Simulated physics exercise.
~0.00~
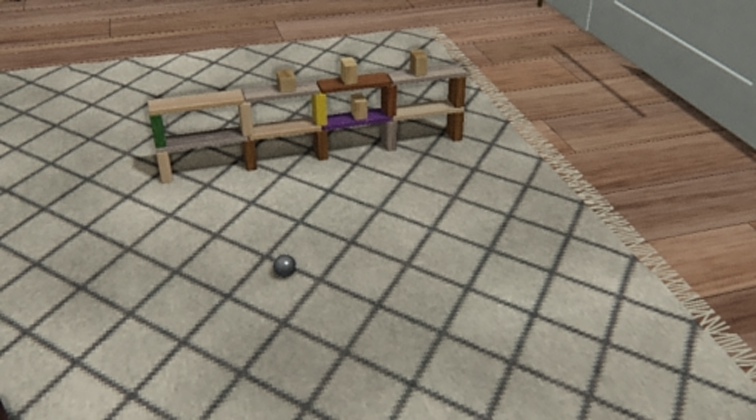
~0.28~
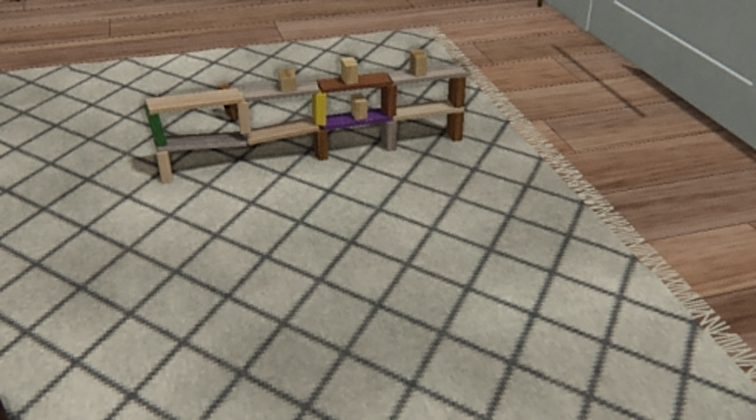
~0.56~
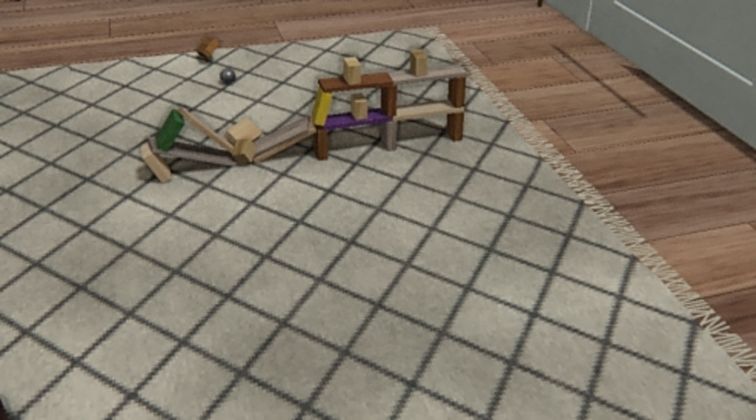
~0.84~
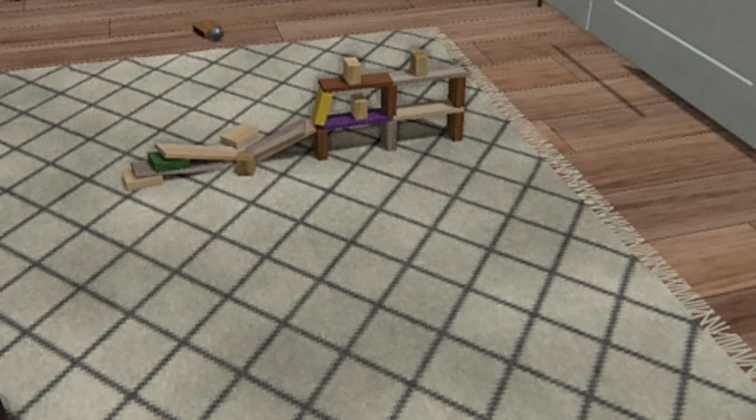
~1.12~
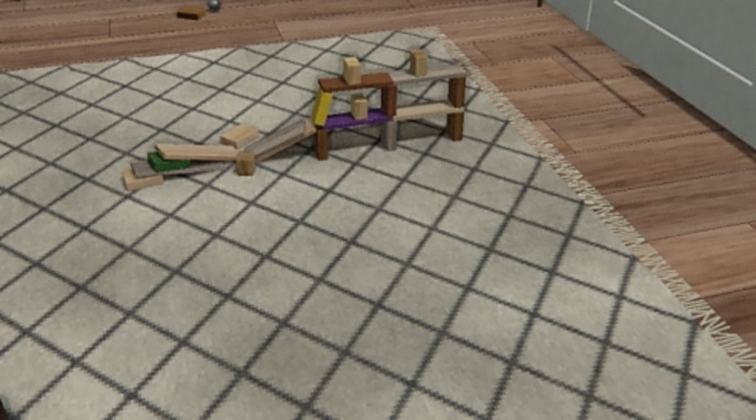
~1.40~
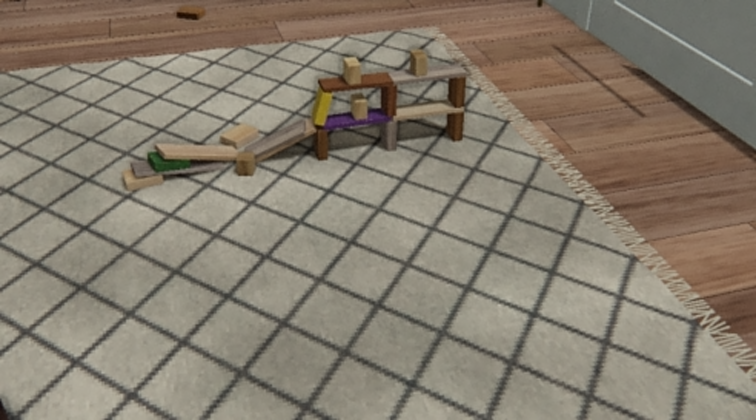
We see a steel ball roll across a patterned rug into a two-storey structure of wooden blocks, knocking out a post so the left side collapses and a brown block slides off behind with the ball. The right side stays standing, purple plank in place, yellow post leaning.
